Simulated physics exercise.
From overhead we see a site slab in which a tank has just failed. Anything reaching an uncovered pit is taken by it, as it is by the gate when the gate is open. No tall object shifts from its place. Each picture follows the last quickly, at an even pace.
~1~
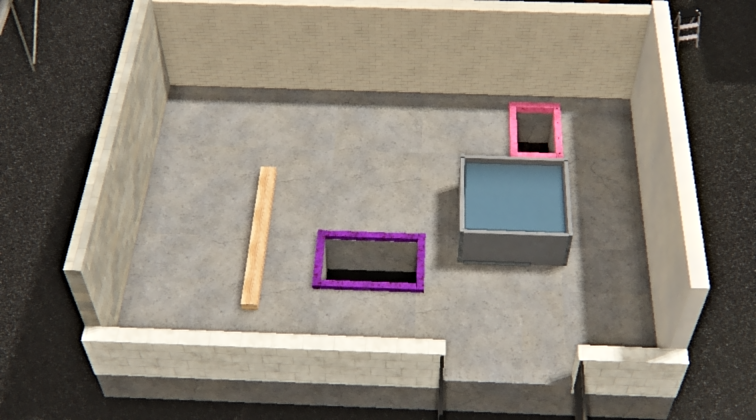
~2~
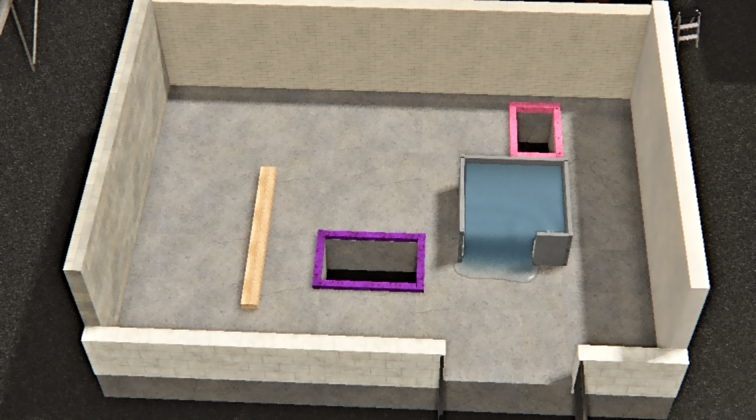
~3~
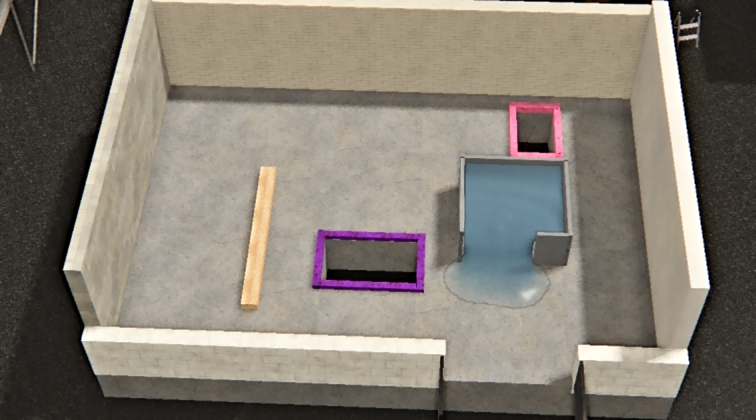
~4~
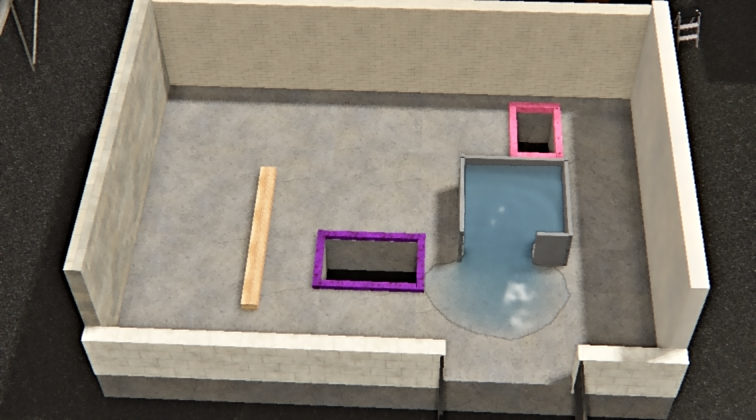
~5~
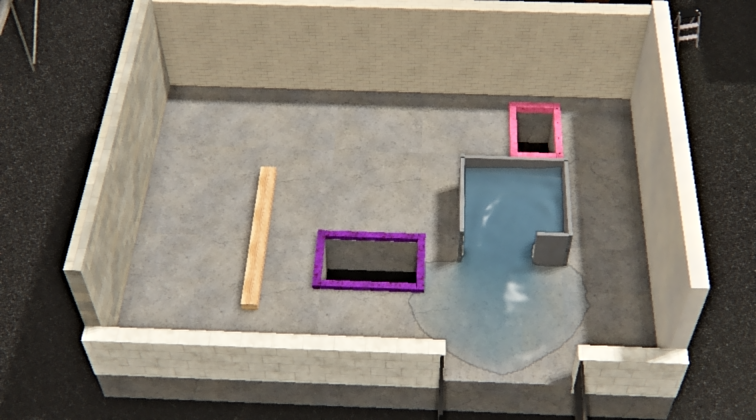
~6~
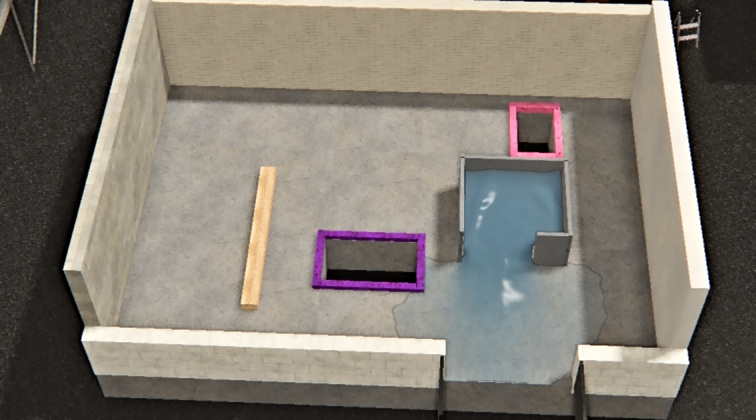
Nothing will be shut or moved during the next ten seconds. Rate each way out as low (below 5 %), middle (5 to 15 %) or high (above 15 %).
Ratings - gate: High; pink pit: Low; purple pit: Low.
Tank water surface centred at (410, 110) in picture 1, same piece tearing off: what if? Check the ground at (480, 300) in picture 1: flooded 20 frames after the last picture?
That spot would be swamped.
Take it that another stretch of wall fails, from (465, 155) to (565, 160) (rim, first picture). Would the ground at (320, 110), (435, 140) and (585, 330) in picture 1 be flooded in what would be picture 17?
Point 1: Inundated; point 2: Inundated; point 3: Unwetted.
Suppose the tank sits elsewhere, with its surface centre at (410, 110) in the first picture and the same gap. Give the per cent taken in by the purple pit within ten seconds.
The purple pit ends up with 40 per cent.
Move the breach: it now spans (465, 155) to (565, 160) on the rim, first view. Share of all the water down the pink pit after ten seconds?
Approximate share, pink: 20 in a hundred.
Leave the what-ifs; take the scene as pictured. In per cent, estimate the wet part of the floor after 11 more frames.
It comes to 20 per cent.
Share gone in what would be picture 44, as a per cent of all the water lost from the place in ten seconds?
My guess would be around 90 percent.
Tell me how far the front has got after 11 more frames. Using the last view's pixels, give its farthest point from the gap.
At roughly (195, 356).
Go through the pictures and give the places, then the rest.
The first picture shows the water tank at (515, 198) is whole and still.
In the second picture, water pours out at (498, 250) and has run to (461, 271).
In the third picture, the front is at (526, 302), out from the gap at (498, 252).
In the fourth picture, water pours out at (498, 253) and has run to (515, 334).
In the fifth picture, the front is at a hidden place, out from the gap at (498, 253).
In the sixth picture, water pours out at (498, 253) and has run to a hidden place.
A moment on, water covers 15 % of the floor; the gate 14 %, the pink pit 0 %, the purple pit 0 %.
Next, water covers 20 % of the floor; the gate 28 %, the pink pit 0 %, the purple pit 0 %.
Then, water covers 35 % of the floor; the gate 40 %, the pink pit 0 %, the purple pit 0 %.
Later, water covers 50 % of the floor; the gate 51 %, the pink pit 0 %, the purple pit 0 %.
In the end, water covers 65 % of the floor; the gate 57 %, the pink pit 0 %, the purple pit 0 %.
